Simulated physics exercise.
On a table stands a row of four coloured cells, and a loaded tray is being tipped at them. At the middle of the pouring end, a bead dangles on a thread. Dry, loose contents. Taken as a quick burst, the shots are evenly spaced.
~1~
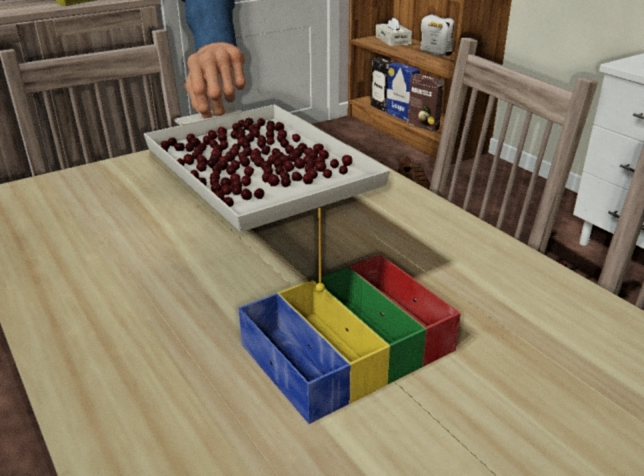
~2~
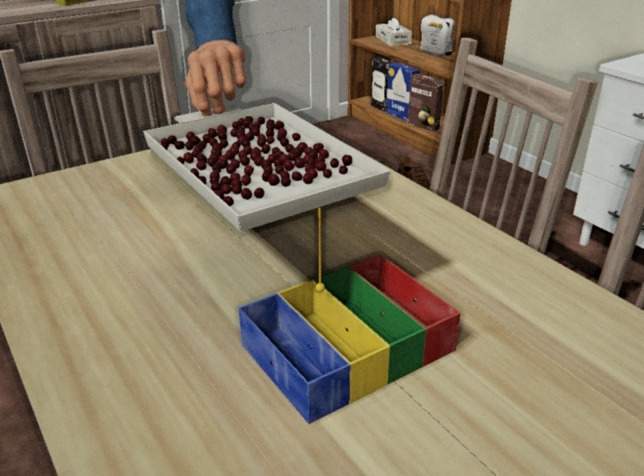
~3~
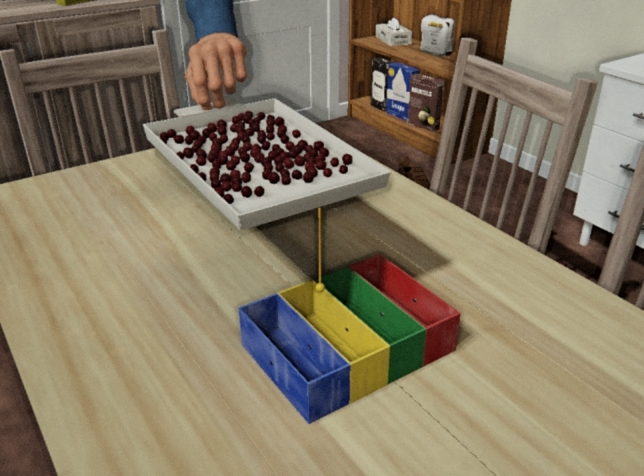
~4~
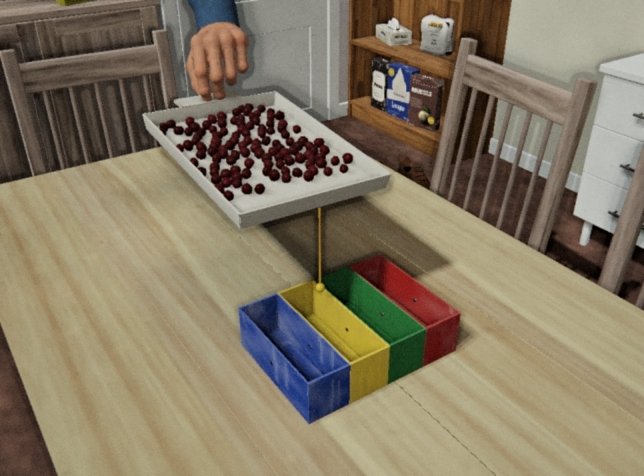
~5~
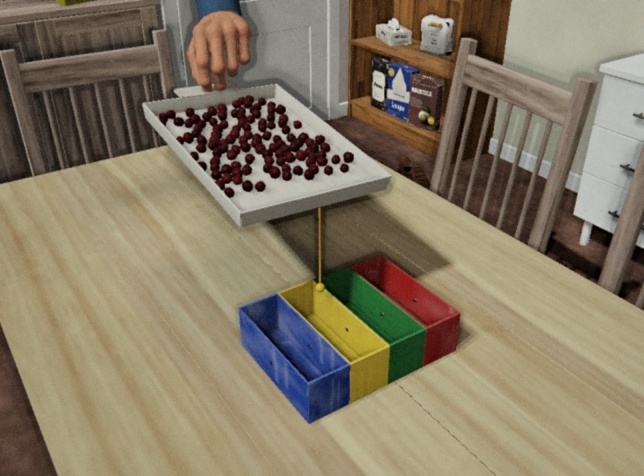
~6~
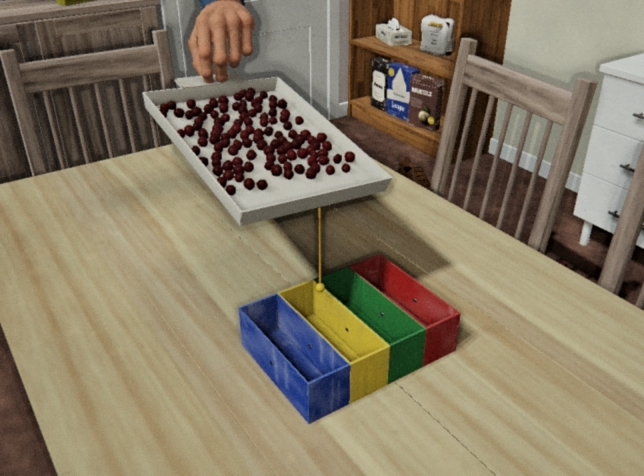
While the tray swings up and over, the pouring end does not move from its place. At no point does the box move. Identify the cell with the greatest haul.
Greatest haul: Red.
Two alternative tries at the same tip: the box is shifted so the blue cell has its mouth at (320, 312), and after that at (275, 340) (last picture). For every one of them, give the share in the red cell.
Near 0 % and 50 %.
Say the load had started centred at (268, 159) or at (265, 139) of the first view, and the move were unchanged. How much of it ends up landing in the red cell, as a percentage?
First about 50, then 60 per cent.
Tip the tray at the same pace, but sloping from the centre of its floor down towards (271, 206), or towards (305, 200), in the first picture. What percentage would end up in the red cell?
Close to 0 percent first and close to 10 percent second.
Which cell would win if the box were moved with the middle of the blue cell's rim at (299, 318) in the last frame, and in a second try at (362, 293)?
The green cell; the yellow one.
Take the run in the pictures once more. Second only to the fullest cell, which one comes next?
The green cell.
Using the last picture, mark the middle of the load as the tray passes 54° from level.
Around (331, 153).
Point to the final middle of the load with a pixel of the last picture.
Somewhere around (394, 328) in the final view.
Just after the last frame, tray tipped steeply; almost all on the tray; just a few falling or outside the box.
A moment on, tray tipped right over; almost all on the tray; just a few in the yellow cell; just a few in the red cell.
Further on, tray tipped past a quarter turn; roughly half in the red cell; roughly a third in the green cell; about a tenth in the yellow cell; about a tenth falling or outside the box.
When it is over, tray tipped past a quarter turn; roughly half in the red cell; roughly a third in the green cell; about a tenth in the yellow cell; not one in the blue cell; about a tenth outside the box.
